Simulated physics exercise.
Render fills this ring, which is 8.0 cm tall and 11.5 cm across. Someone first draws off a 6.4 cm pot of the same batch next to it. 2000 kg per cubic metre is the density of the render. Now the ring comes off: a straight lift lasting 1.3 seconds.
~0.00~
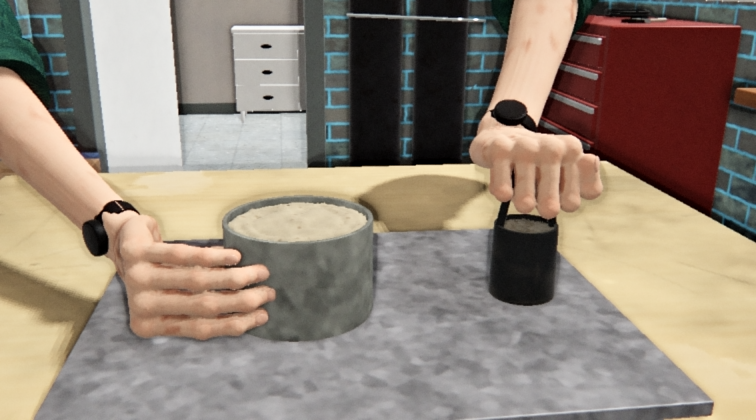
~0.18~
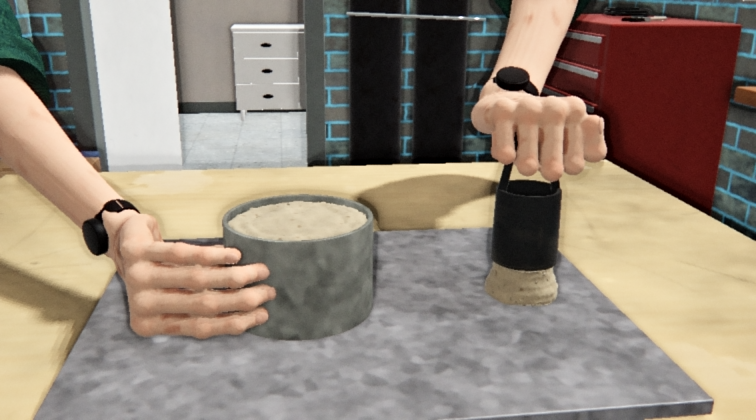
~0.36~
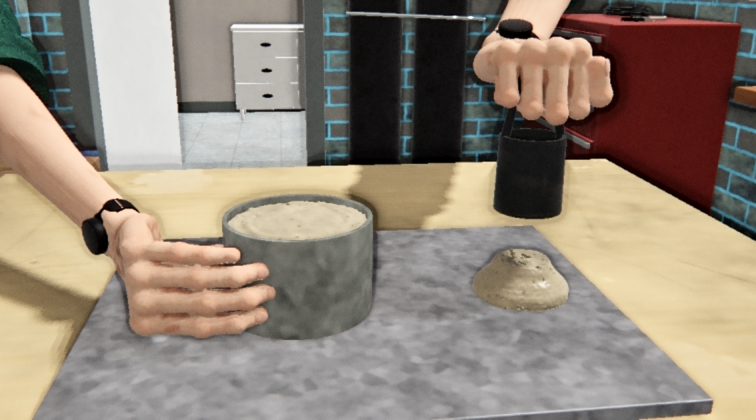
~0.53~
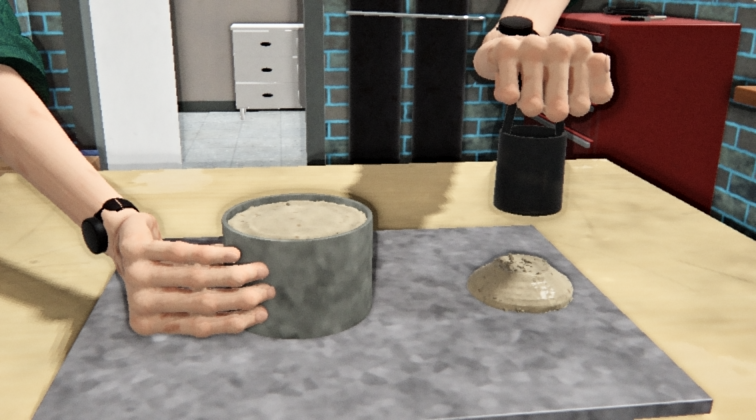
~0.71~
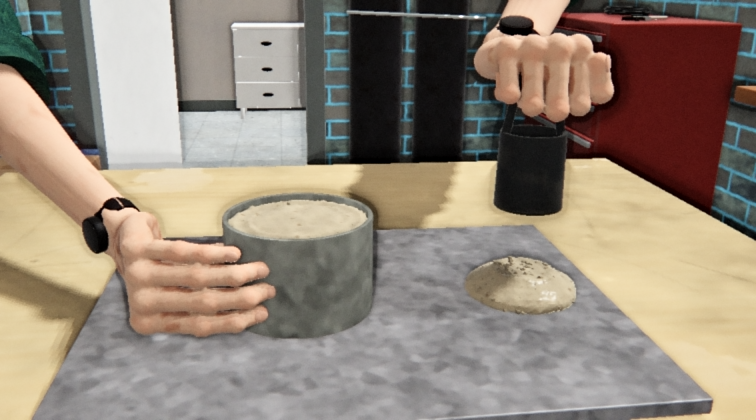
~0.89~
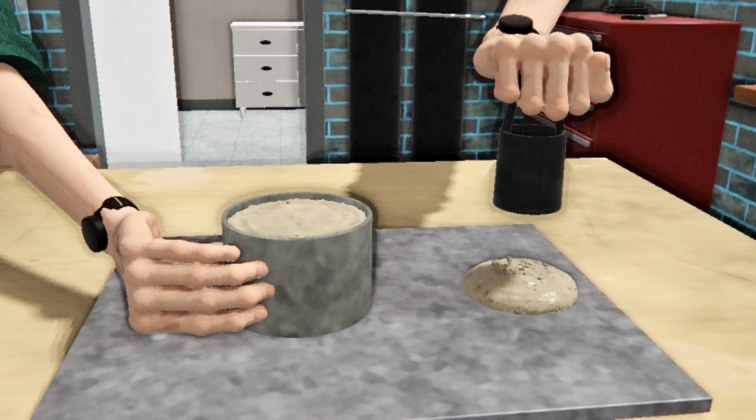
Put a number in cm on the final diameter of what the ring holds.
Estimate: Some 24.2 cm.
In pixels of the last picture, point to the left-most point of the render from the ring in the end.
I'd point to somewhere near (153, 325).
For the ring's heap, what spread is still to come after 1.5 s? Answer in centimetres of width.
Near 5.5 centimetres.
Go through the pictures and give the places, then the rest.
In the first picture, middle of the pot's mouth at (526, 226), still down; middle of the ring's top at (298, 220), not yet moved.
In the second picture, middle of the pot's mouth at (529, 191), raised 3.1 cm; middle of the ring's top at (299, 219), not yet moved.
In the third picture, middle of the pot's mouth at (533, 138), raised 7.8 cm; what the pot left 3.2 cm high and 8.6 cm wide, top at (523, 262); middle of the ring's top at (298, 218), not yet moved.
In the fourth picture, middle of the pot's mouth at (533, 135), raised 8.0 cm; what the pot left 2.7 cm high and 9.5 cm wide, top at (522, 268); middle of the ring's top at (298, 218), not yet moved.
In the fifth picture, middle of the pot's mouth at (533, 135), raised 8.0 cm; what the pot left 2.3 cm high and 10 cm wide, top at (522, 271); middle of the ring's top at (298, 217), not yet moved.
In the sixth picture, middle of the pot's mouth at (533, 134), raised 8.0 cm; what the pot left 2.1 cm high and 10 cm wide, top at (521, 272); middle of the ring's top at (298, 216), not yet moved.
After 1.2 s, the ring is up 1.7 cm; the render has come down 0.3 cm to 7.7 cm and is 13 cm wide.
After 1.5 s, the ring is up 4.6 cm; the render has come down 3.1 cm to 4.9 cm and is 18 cm wide.
After 1.9 s, the ring is up 8.5 cm; the render has come down 4.7 cm to 3.3 cm and is 22 cm wide.
After 2.3 s, the ring is clear; the render has come down 4.9 cm to 3.1 cm and is 23 cm wide.
After 4.0 s, at rest, the ring is clear; the render has come down 5.0 cm to 3.0 cm and is 24 cm wide.
